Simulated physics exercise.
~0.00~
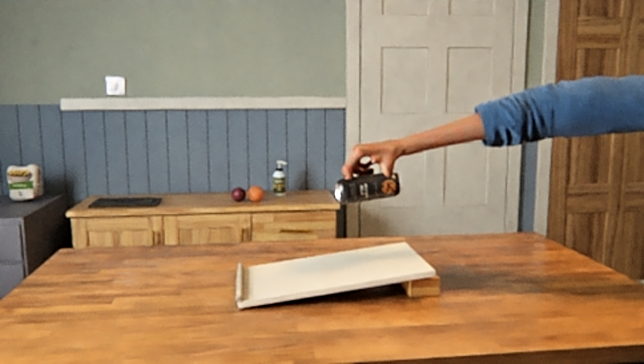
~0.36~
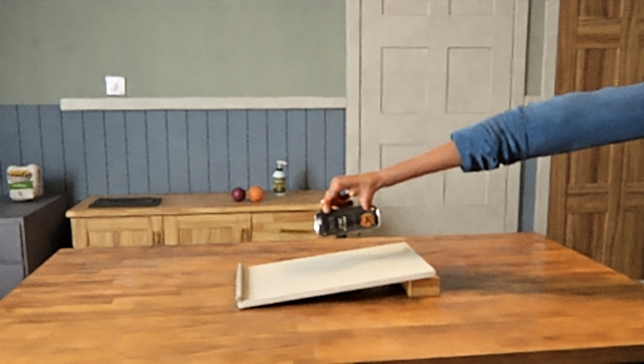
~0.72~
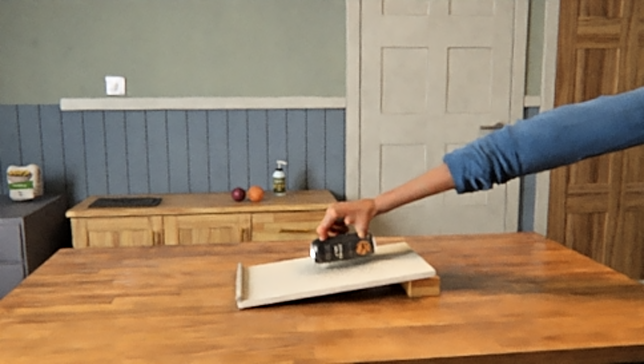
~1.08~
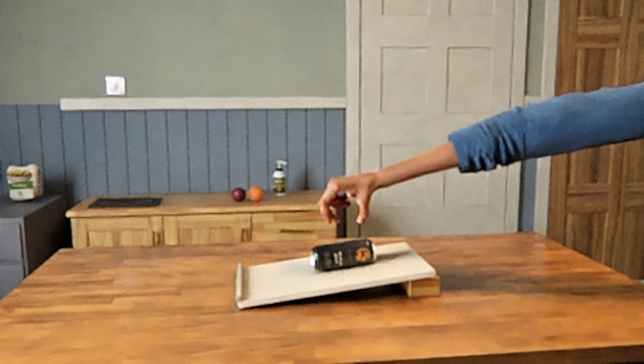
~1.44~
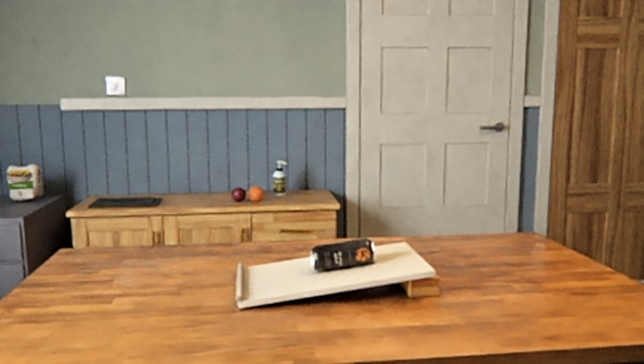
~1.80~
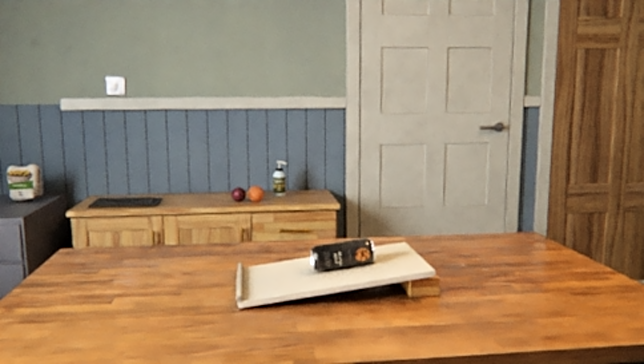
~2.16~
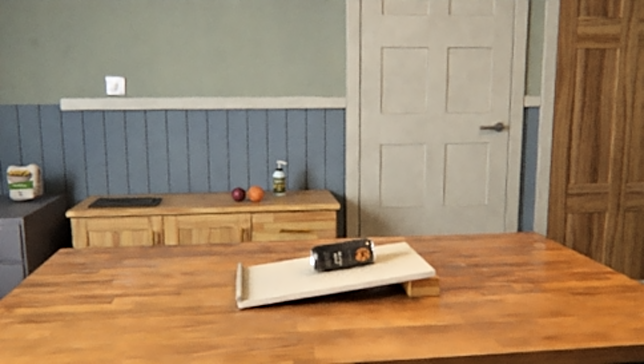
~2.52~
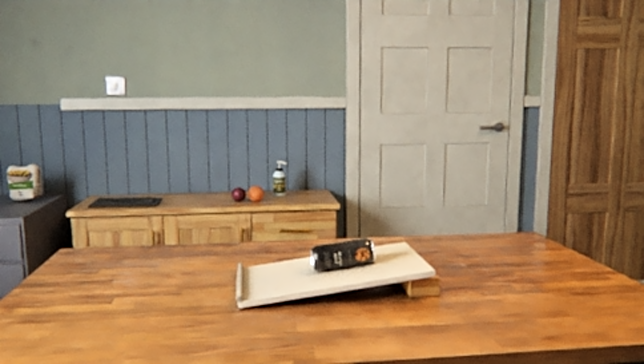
A black can is held on its side by a hand in a blue sleeve, reaching in from the right above a pale sloping board on a wooden table. The still view faces a kitchen-like room with a low wooden cabinet, blue panelling, and a pale door. The board is raised at its right end by a small wooden block. The hand lowers the can leftward and down onto the slope, lets go, and withdraws to the right. Left alone, the can stays lying on the upper part of the board, at rest to the end.
